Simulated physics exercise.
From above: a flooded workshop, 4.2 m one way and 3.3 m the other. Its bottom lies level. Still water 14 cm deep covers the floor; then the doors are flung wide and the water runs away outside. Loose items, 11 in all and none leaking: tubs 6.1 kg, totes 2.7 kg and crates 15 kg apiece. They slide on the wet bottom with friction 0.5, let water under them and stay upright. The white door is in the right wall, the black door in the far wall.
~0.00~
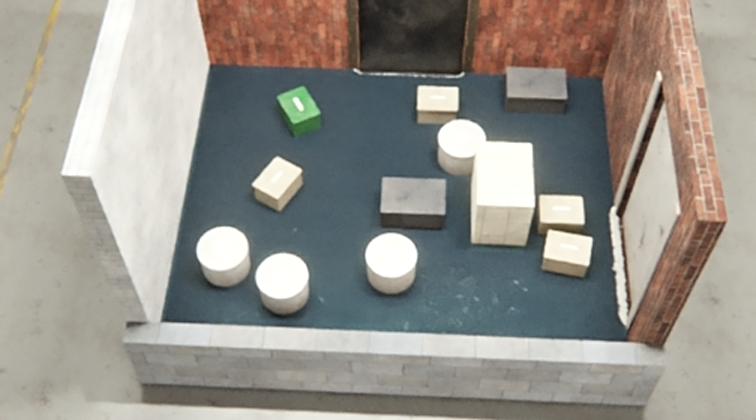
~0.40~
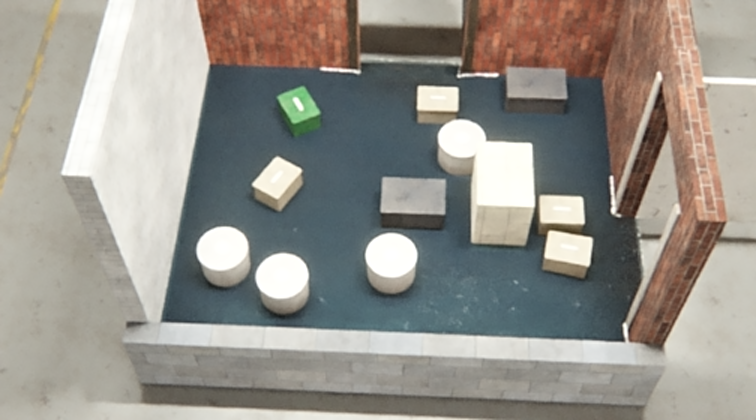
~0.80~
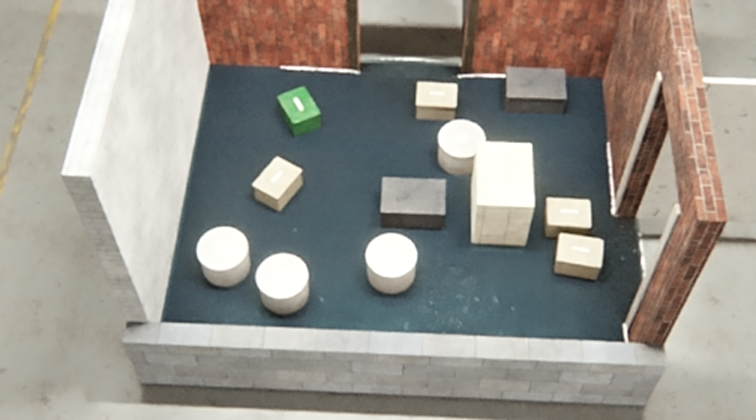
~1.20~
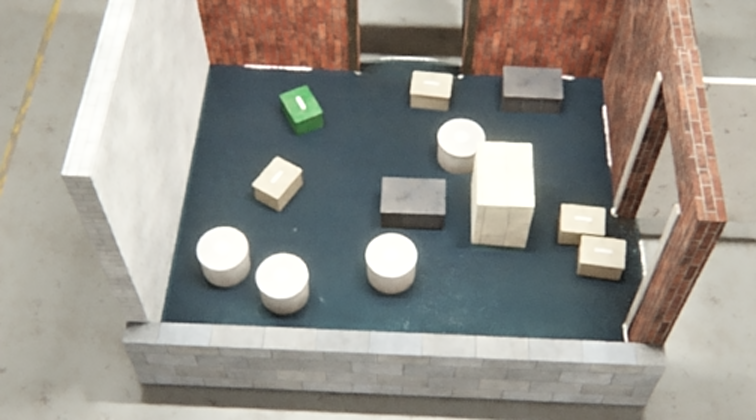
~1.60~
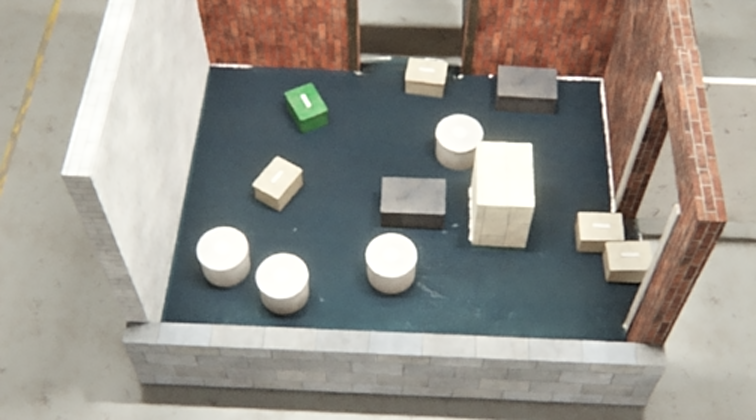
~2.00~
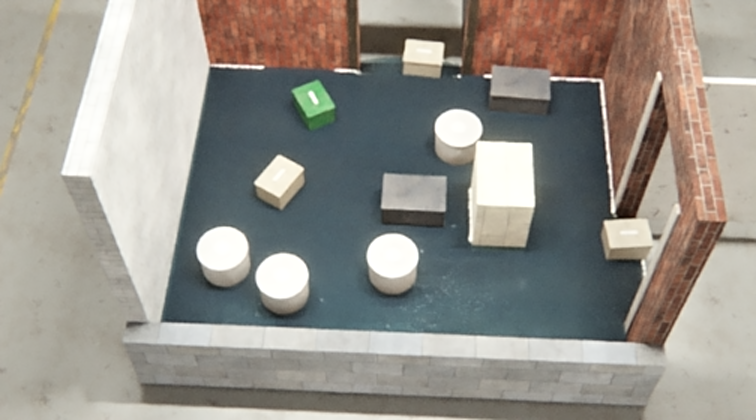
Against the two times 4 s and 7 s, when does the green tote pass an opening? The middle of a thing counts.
Expect it between the two times.
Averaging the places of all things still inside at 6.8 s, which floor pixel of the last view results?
At about (426, 197).
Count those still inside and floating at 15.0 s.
3 of them.
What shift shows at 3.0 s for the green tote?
About 40 cm.
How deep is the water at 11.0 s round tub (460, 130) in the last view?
About 6 cm.
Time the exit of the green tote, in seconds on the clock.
At about 5.0 s.
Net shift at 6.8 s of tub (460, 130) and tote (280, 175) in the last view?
In that order: 80 cm, 80 cm.
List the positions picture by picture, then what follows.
The green tote at (298, 105) floats; 14 cm deep round most things; 0 of 11 have shifted, in the first picture.
The green tote at (298, 105) floats; about 1810 L in view; 0 of 11 have shifted, in the second picture.
The green tote at (299, 105) floats; 14 cm deep round most things; 3 of 11 have shifted, in the third picture.
The green tote at (301, 104) floats, 3 cm from its start; about 1720 L in view; 3 of 11 have shifted, in the fourth picture.
The green tote at (306, 101) floats, 9 cm from its start; about 1670 L in view; 6 of 11 have shifted, in the fifth picture.
The green tote at (313, 98), afloat, 17 cm from its start; about 1620 L in view; 7 of 11 have shifted, in the sixth picture.
After 3.0 s the green tote is near (331, 90), 0.4 m from its start, afloat; 3 of 11 are out; 8 afloat.
After 6.8 s the green tote has gone out (at 5.2 s); 4 of 11 are out; 7 afloat.
After 11.0 s the green tote has gone out (at 5.2 s); 5 of 11 are out; 4 afloat.
After 15.0 s the green tote has gone out (at 5.2 s); 6 of 11 are out; 3 afloat.
